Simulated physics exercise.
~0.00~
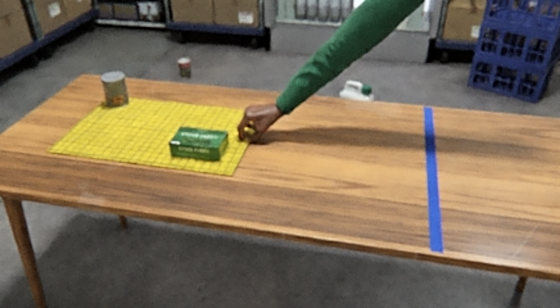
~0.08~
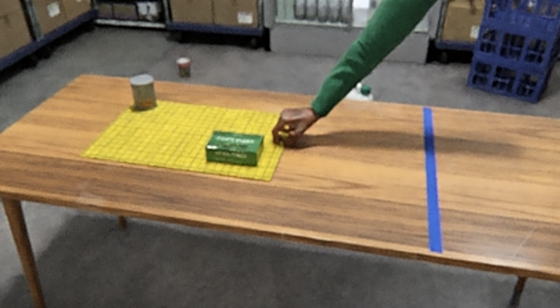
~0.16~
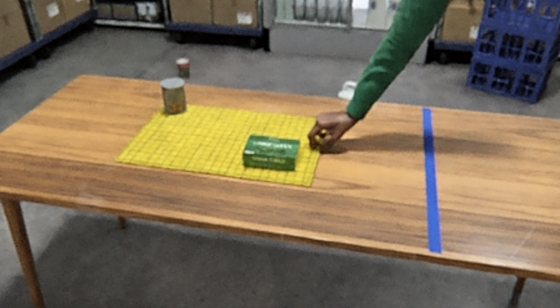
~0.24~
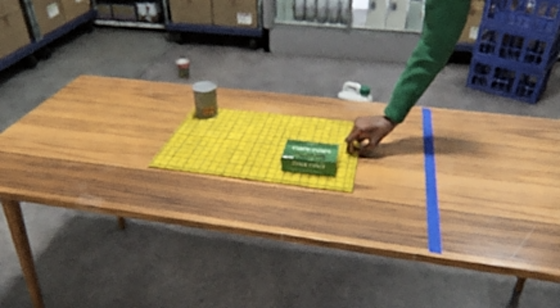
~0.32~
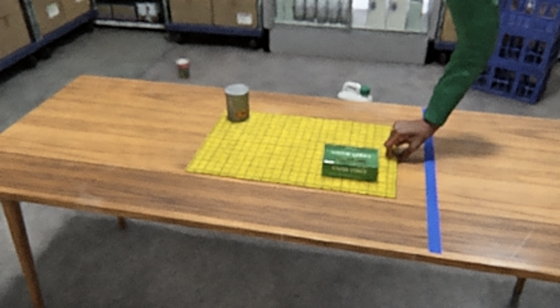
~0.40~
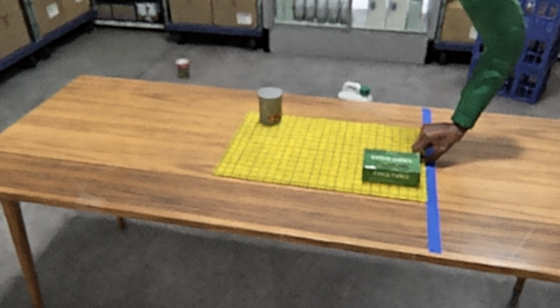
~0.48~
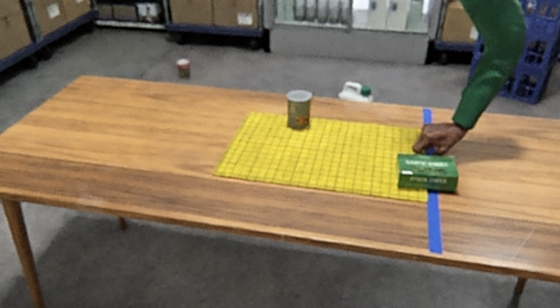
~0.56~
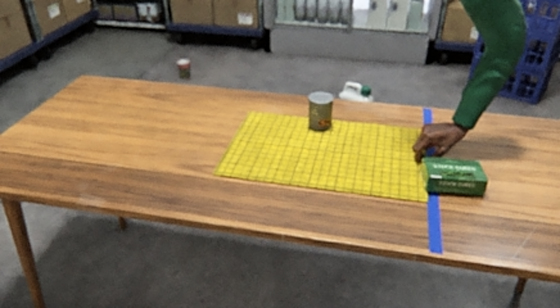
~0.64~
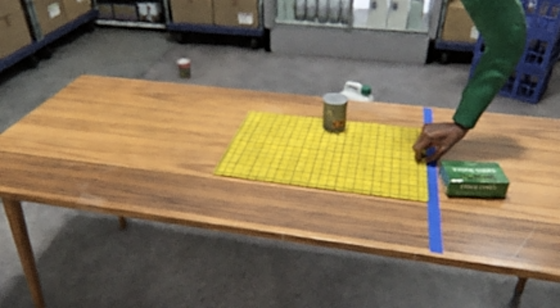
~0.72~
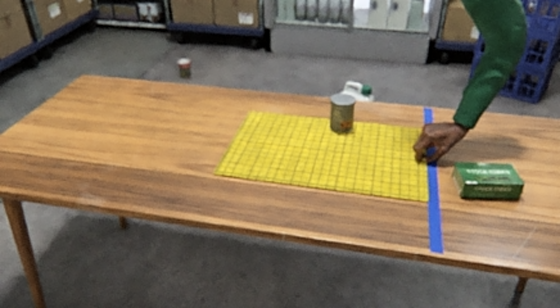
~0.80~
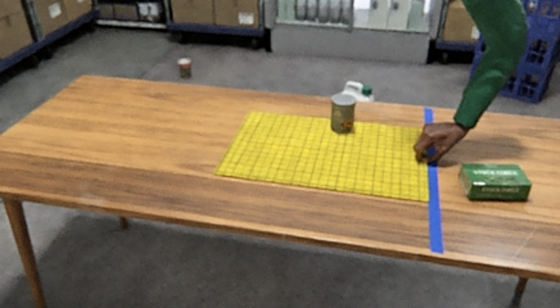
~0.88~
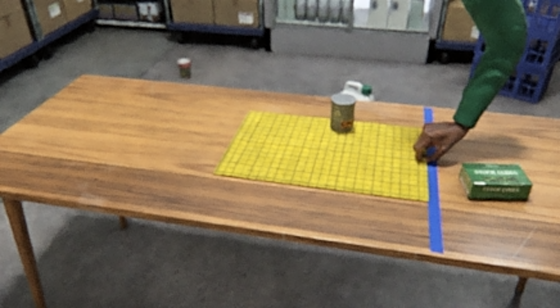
In the video, a hand pulls a yellow cloth carrying a green packet and a grey tin rightward across a wooden table, stopping at blue tape. Both items keep sliding; the packet leaves the cloth and rests beyond the tape, while the tin stays upright on the cloth.
